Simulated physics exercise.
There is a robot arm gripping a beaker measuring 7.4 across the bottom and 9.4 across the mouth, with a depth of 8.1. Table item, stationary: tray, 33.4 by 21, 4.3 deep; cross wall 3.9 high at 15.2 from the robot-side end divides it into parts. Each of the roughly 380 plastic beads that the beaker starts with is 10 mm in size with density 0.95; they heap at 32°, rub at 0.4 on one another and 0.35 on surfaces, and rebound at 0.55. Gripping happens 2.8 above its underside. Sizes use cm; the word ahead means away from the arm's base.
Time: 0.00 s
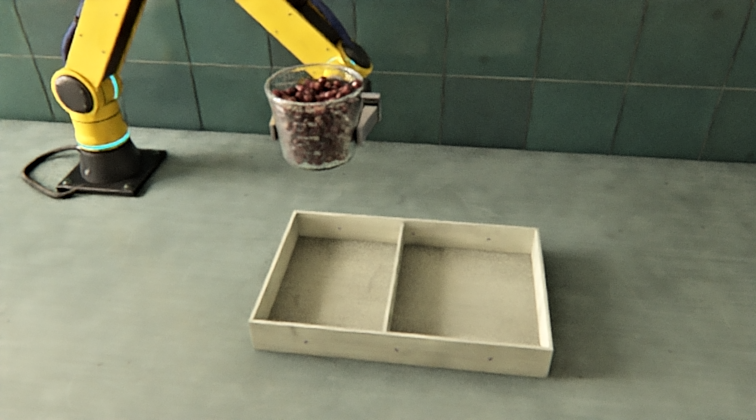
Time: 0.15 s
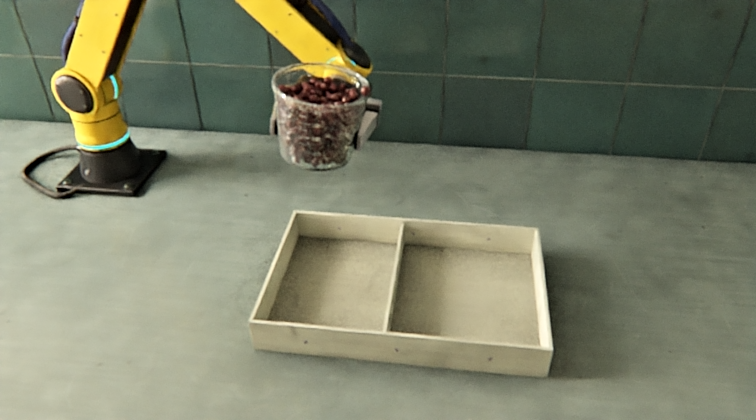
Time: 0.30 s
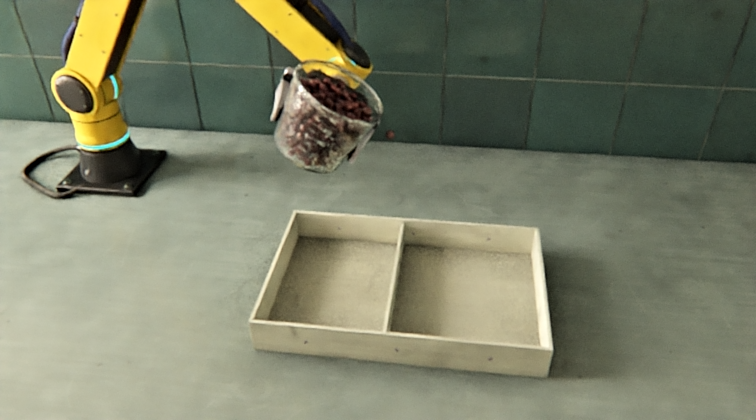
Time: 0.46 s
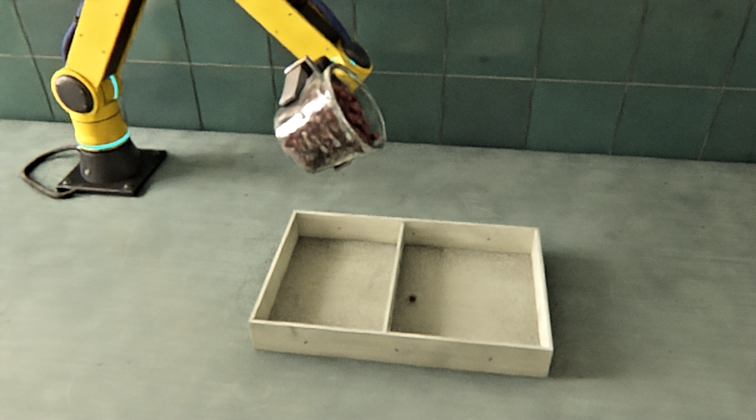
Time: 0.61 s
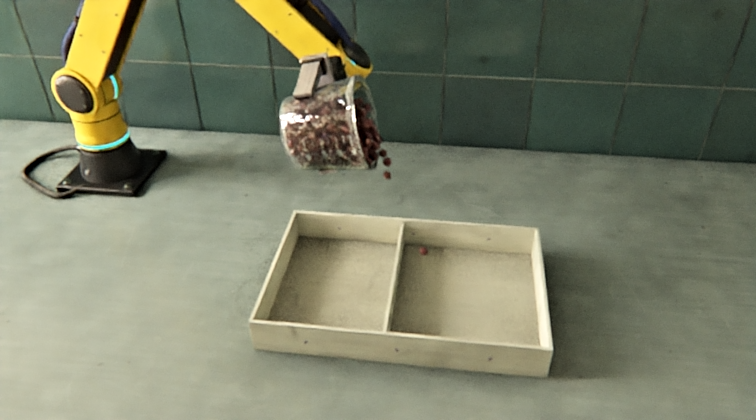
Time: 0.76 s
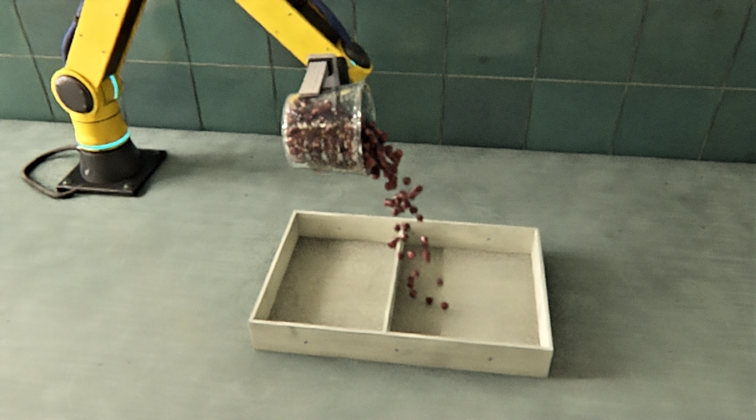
A yellow robot arm tilts a clear beaker, pouring dark red pieces toward a divided tray.
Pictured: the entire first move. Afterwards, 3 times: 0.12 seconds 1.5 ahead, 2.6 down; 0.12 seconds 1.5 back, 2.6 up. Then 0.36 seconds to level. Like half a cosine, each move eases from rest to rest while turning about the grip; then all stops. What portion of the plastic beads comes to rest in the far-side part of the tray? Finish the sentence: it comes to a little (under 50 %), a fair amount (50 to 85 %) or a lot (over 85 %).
It comes to a fair amount.
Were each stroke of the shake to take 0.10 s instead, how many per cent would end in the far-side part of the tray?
Roughly 65 in a hundred.
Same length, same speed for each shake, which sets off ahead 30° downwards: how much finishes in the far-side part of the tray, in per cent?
About 80 per cent.
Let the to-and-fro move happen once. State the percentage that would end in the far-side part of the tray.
It would then be around 50 per cent.
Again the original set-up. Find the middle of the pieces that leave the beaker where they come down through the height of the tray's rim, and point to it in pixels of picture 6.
Look at roughly (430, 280) in the last picture.
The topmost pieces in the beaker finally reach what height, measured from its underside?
I'd say close to 5.0 cm.
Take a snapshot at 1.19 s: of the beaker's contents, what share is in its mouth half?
Around 55 in a hundred.
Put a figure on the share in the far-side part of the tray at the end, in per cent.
The share is close to 65 per cent.
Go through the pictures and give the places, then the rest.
In the first frame, beaker middle at (317, 120), level; upper third of the load around (317, 102), from x 275 to 360, top at y 80; 384 in the beaker.
In the second frame, beaker middle at (319, 120), tilted 8° forward; upper third of the load around (315, 102), from x 280 to 365, top at y 80.
In the third frame, beaker middle at (323, 121), tilted 29° forward; upper third of the load around (318, 104), from x 280 to 390, top at y 80; 383 in the beaker, 1 in flight or on a rim.
In the fourth frame, beaker middle at (327, 125), tilted 56° forward; upper third of the load around (325, 106), from x 285 to 415, top at y 85; 383 in the beaker, 1 in the far-side part.
In the fifth frame, beaker middle at (329, 128), tilted 77° forward; upper third of the load around (326, 113), from x 290 to 425, top at y 95; 382 in the beaker, 1 in the far-side part, 1 in flight or on a rim.
In the sixth frame, beaker middle at (329, 130), tilted 85° forward; upper third of the load around (320, 123), from x 290 to 445, top at y 105; 342 in the beaker, 12 in the far-side part, 30 in flight or on a rim.
By 1.19 s, tilted 85° forward, highest piece 24 above the table; 190 in the beaker, 166 in the far-side part, 4 in the robot-side part, 24 in flight or on a rim.
By 1.62 s, tilted 56° forward, highest piece 24 above the table; 238 in the far-side part, 128 in the beaker, 9 in the robot-side part, 9 in flight or on a rim.
By 2.04 s, level, highest piece 26 above the table; 247 in the far-side part, 128 in the beaker, 9 in the robot-side part.
By 3.09 s, level, highest piece 26 above the table; 247 in the far-side part, 128 in the beaker, 9 in the robot-side part.
Final count, 247 in the far-side part, 128 in the beaker, 9 in the robot-side part. That is 64 % in the far-side part of the tray.
